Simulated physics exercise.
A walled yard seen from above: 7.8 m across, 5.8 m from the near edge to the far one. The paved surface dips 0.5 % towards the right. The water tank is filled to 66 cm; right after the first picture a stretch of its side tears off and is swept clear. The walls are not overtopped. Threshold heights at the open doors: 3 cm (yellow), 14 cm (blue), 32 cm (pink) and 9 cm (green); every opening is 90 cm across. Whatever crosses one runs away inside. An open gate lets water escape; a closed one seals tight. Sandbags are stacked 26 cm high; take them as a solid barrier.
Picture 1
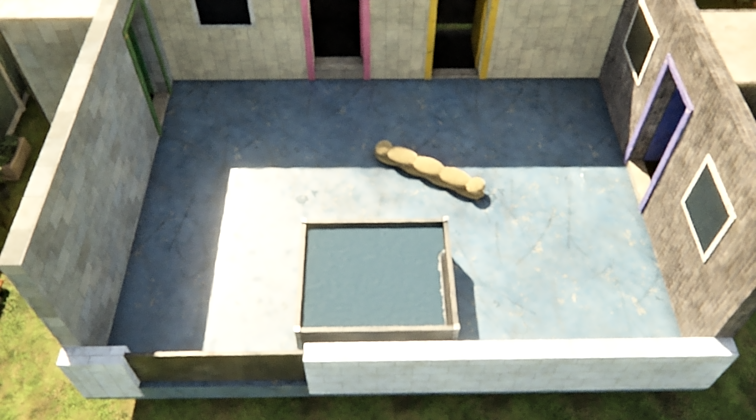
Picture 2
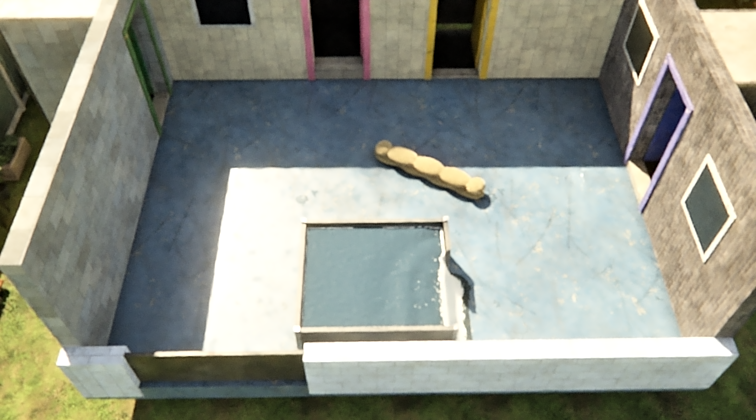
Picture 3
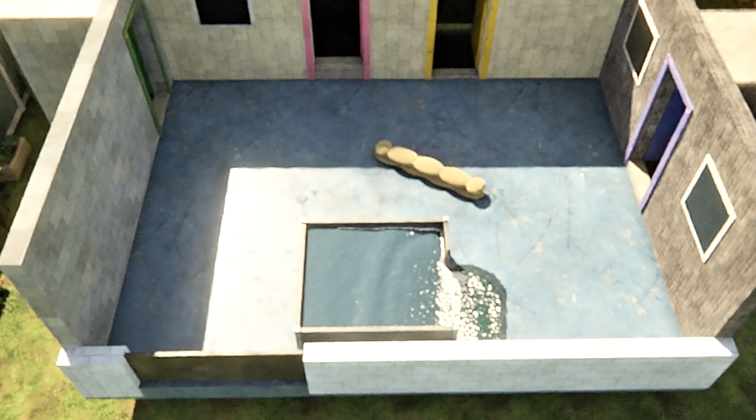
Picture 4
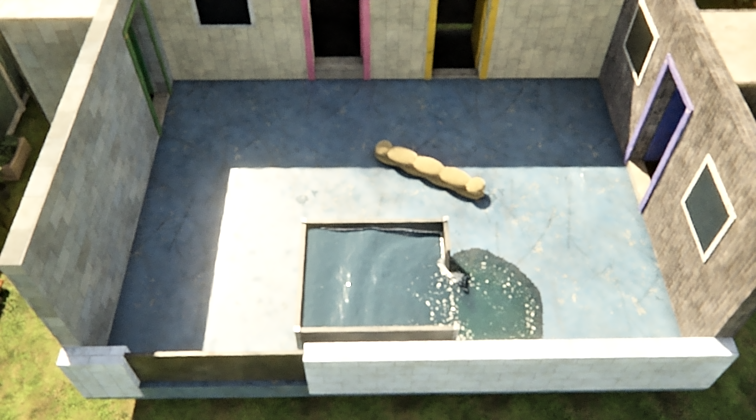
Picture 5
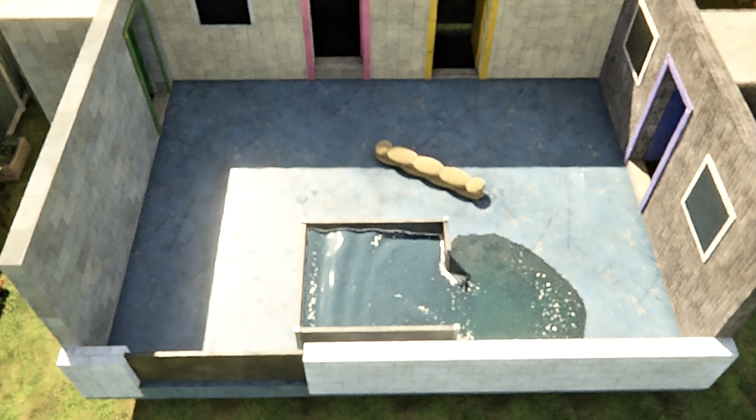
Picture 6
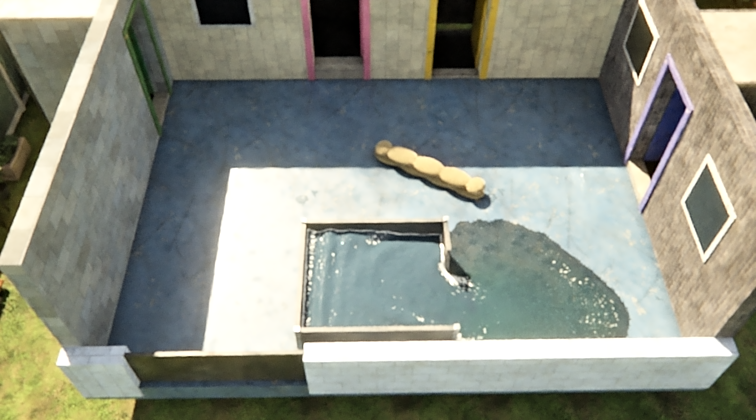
At the start, still water fills a square tank in a walled yard, with a row of sandbags lying behind it. Then the tank's right side opens and water pours through the gap onto the paved floor, spreading rightward in a widening, glinting pool while the sandbags stay dry and unmoved.
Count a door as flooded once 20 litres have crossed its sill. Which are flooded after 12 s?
Door by door: At the yellow door it exceeds the limit; at the blue door it does not reach the limit; at the pink door it does not reach the limit; at the green door it keeps below the limit.
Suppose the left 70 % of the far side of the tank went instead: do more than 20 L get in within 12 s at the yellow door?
Then: Yellow below.
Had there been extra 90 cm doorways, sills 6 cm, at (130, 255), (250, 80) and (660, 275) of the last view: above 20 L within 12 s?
In turn: Below, below, past it.
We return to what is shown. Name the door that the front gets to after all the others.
Last comes the green one.
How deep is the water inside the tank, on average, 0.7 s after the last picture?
Roughly 39 cm on average.
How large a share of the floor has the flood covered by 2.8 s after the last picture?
Near 35 per cent is wet.
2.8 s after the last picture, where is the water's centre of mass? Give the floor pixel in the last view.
Near (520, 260).
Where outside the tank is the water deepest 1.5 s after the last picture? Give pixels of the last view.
At about (676, 339).
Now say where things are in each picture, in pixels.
In the first frame, still water, 66 cm deep, in the water tank at (376, 275).
In the second frame, water pours out at (447, 307) and has run 0.6 m, to (456, 278); typically 6 cm deep outside, 66 cm at the water tank's back.
In the third frame, water pours out at (447, 307) and has run 0.9 m, to a hidden place; typically 10 cm deep outside, 66 cm at the water tank's back.
In the fourth frame, water pours out at (447, 308) and has run 1.3 m, to (532, 292); typically 9 cm deep outside, 66 cm at the water tank's back.
In the fifth frame, the front is at (576, 302), 1.9 m from the gap at (447, 308); 3.1 m2 of floor is under water; 60 cm left at the back of the water tank.
In the sixth frame, the front is at (623, 320), 2.5 m from the gap at (447, 308); 4.3 m2 of floor is under water; 55 cm left at the back of the water tank.
Then, 0.7 s after the last picture water covers 20 % of the floor and is deepest (50 cm) near (684, 364); yellow door not reached, blue door not reached, pink door not reached, green door not reached.
Then, 1.5 s after the last picture water covers 20 % of the floor and is deepest (43 cm) near (676, 339); yellow door not reached, blue door 13 cm at the sill, 0 L in, pink door not reached, green door not reached.
Then, 2.8 s after the last picture water covers 35 % of the floor and is deepest (24 cm) near (676, 339); yellow door not reached, blue door 12 cm at the sill, 1 L in, pink door not reached, green door not reached.
Then, 6.3 s after the last picture water covers 60 % of the floor and is deepest (16 cm) near (597, 90); yellow door 8 cm at the sill, 48 L in, blue door 8 cm at the sill, 2 L in, pink door 6 cm at the sill, 0 L in, green door not reached.
Then, 11.3 s after the last picture water covers 85 % of the floor and is deepest (9 cm) near (180, 99); yellow door 6 cm at the sill, 88 L in, blue door 8 cm at the sill, 2 L in, pink door 6 cm at the sill, 0 L in, green door 8 cm at the sill, 1 L in.
